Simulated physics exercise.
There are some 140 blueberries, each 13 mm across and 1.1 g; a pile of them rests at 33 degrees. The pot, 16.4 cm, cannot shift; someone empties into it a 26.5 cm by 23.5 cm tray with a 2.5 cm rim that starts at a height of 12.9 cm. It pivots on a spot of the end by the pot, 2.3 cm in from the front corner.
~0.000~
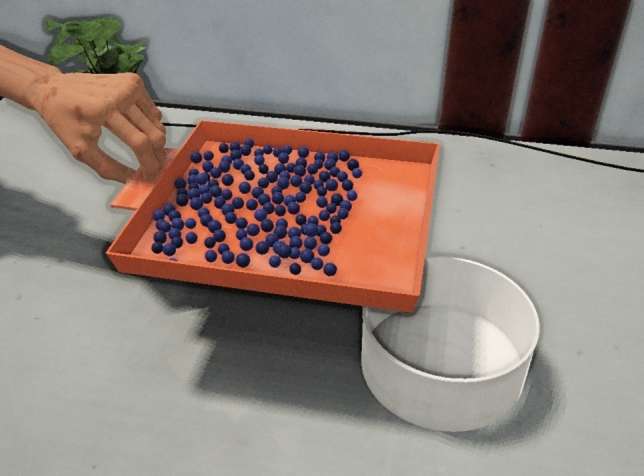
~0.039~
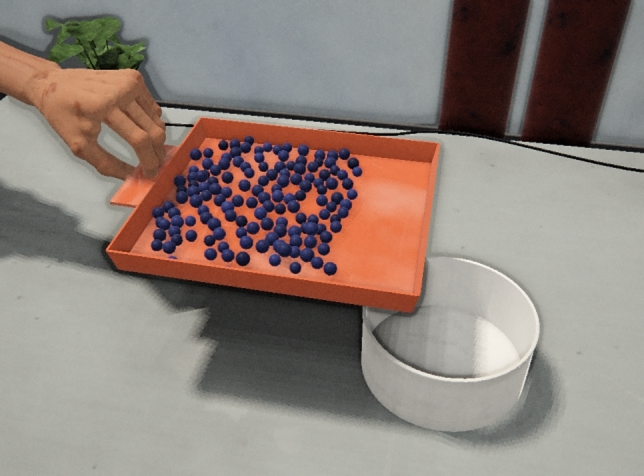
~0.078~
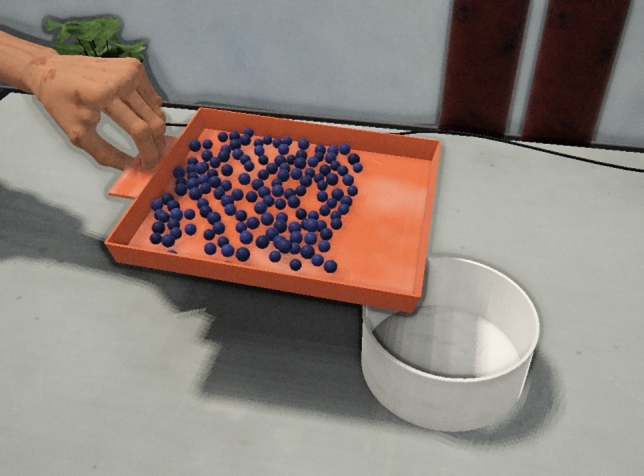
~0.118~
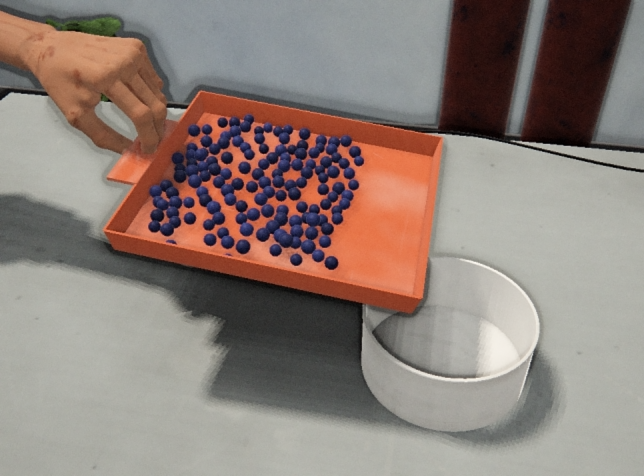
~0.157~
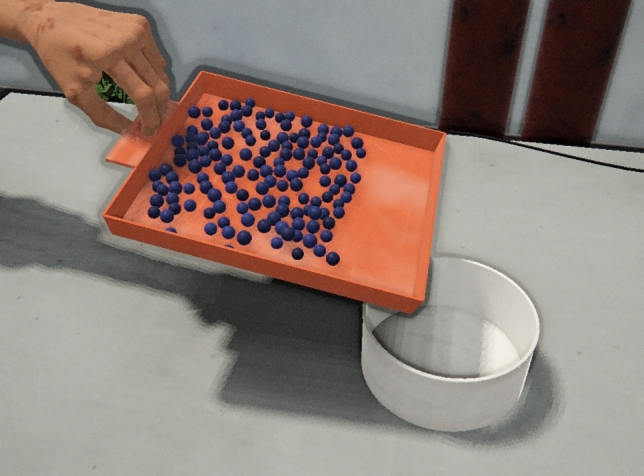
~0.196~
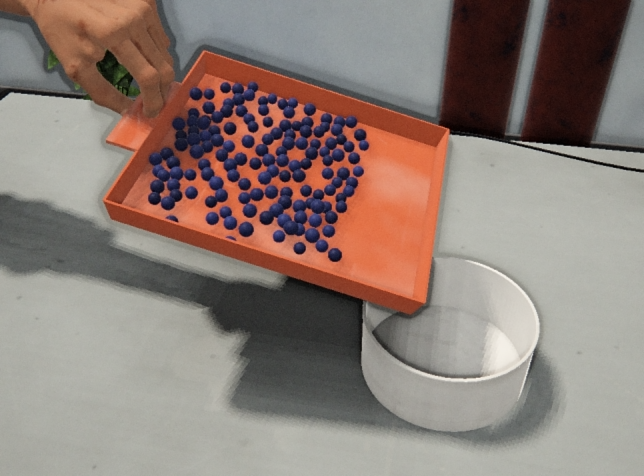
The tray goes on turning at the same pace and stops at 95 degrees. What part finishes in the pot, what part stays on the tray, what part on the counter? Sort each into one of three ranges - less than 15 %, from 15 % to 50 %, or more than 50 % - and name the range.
Ranges: Pot: More than 50 %; left on the tray: Less than 15 %; counter: From 15 % to 50 %.
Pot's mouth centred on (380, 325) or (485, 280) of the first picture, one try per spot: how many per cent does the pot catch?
In order, about 20 and about 35 per cent.
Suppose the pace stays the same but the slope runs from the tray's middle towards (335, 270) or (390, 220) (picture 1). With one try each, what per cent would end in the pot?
15 and 40 %.
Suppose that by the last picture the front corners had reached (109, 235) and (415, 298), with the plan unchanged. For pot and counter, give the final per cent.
In the pot: 10 per cent; on the counter: 90 per cent.
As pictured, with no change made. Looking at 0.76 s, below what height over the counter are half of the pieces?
About 16 centimetres.
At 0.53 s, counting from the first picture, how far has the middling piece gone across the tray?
10 cm.
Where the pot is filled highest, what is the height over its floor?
I'd say near 3.5 centimetres.
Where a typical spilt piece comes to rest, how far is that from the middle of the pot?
Distance: Roughly 16 cm.
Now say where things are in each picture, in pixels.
Tray tilt 0 degrees, front corners at (114, 250) and (413, 290); middle of the pieces at (265, 200); pot at (450, 313), in the first frame.
Tray tilt 1 degrees, front corners at (113, 248) and (414, 291); middle of the pieces at (264, 198), in the second frame.
Tray tilt 3 degrees, front corners at (112, 240) and (415, 291); middle of the pieces at (264, 193), in the third frame.
Tray tilt 7 degrees, front corners at (111, 228) and (416, 293), lowest corner right front; middle of the pieces at (265, 183), in the fourth frame.
Tray tilt 11 degrees, front corners at (111, 213) and (418, 295), lowest corner right front; middle of the pieces at (266, 172), in the fifth frame.
Tray tilt 16 degrees, front corners at (111, 198) and (420, 296), lowest corner right front; middle of the pieces at (269, 160); pot at (450, 313). The tray's pace is about 115 degrees a second, in the sixth frame.
After 0.53 s, tilt 54 degrees; the tray holds 100 %, the pot 0 %.
Then, at 0.76 s, tilt 81 degrees; the tray holds 75 %, the pot 5 %.
After 1.09 s, tilt 95 degrees; the tray holds 15 %, the pot 55 %.
By 2.1 s all is still; pot 75 %, tray 0 %, counter 25 %.
